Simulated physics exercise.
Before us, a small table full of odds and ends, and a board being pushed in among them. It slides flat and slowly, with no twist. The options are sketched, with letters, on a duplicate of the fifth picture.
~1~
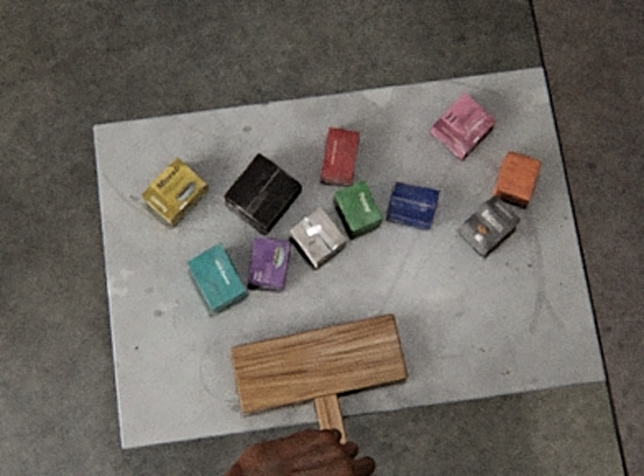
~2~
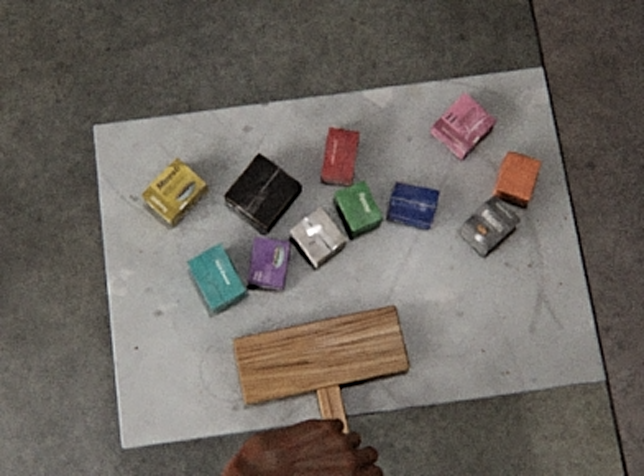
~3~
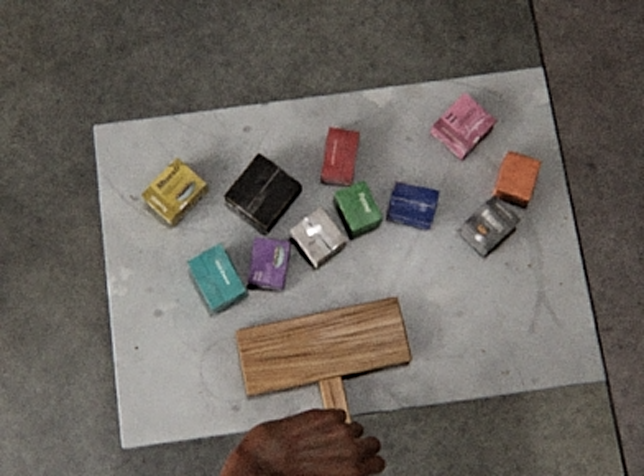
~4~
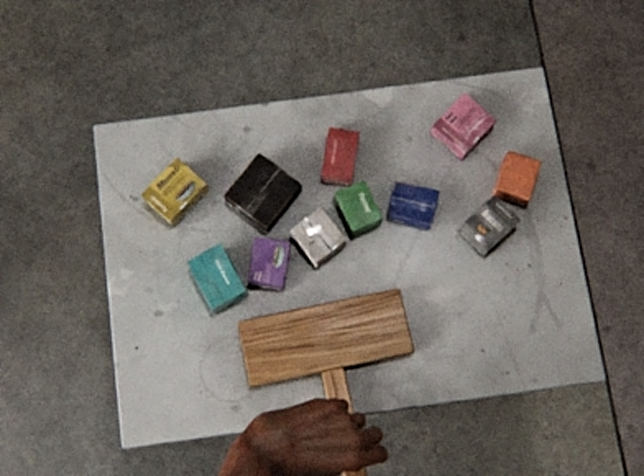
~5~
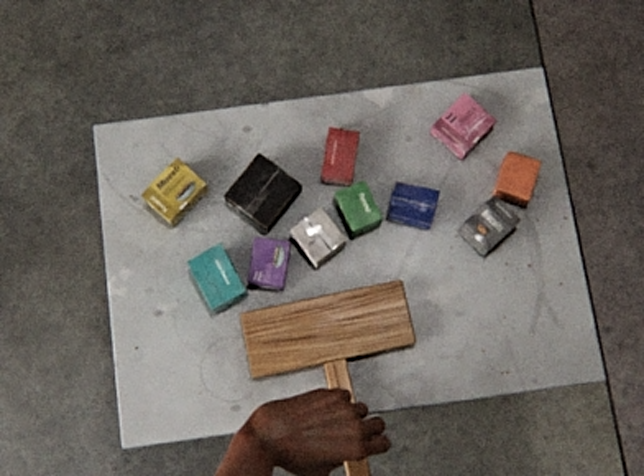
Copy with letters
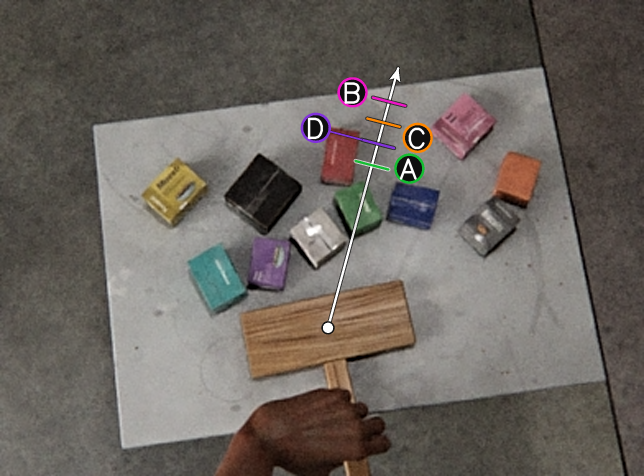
A hand slowly slides a wooden board slightly forward across the table toward scattered colored boxes.
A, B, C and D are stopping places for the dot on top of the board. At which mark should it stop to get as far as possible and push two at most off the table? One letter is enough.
D.
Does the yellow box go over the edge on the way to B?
No.
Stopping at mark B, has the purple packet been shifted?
By then, yes.
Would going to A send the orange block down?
By then, no.
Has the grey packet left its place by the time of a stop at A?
By then, no.
On the marked copy, A at (372, 165); B at (389, 102); C at (384, 123); D at (378, 144); the arrow from (328, 328) to (398, 68); the white dot at (328, 328).
Taking D. A third of the way, board (346, 261); black box (261, 161); turquoise packet (218, 271).
Two thirds of the way, board (364, 195); red packet (339, 100); black box (252, 116).
When it is over, board (377, 147); black box over the edge; red packet over the edge; two fallen.
As for the rest, A is within the limit but short; B drops six; C drops six.
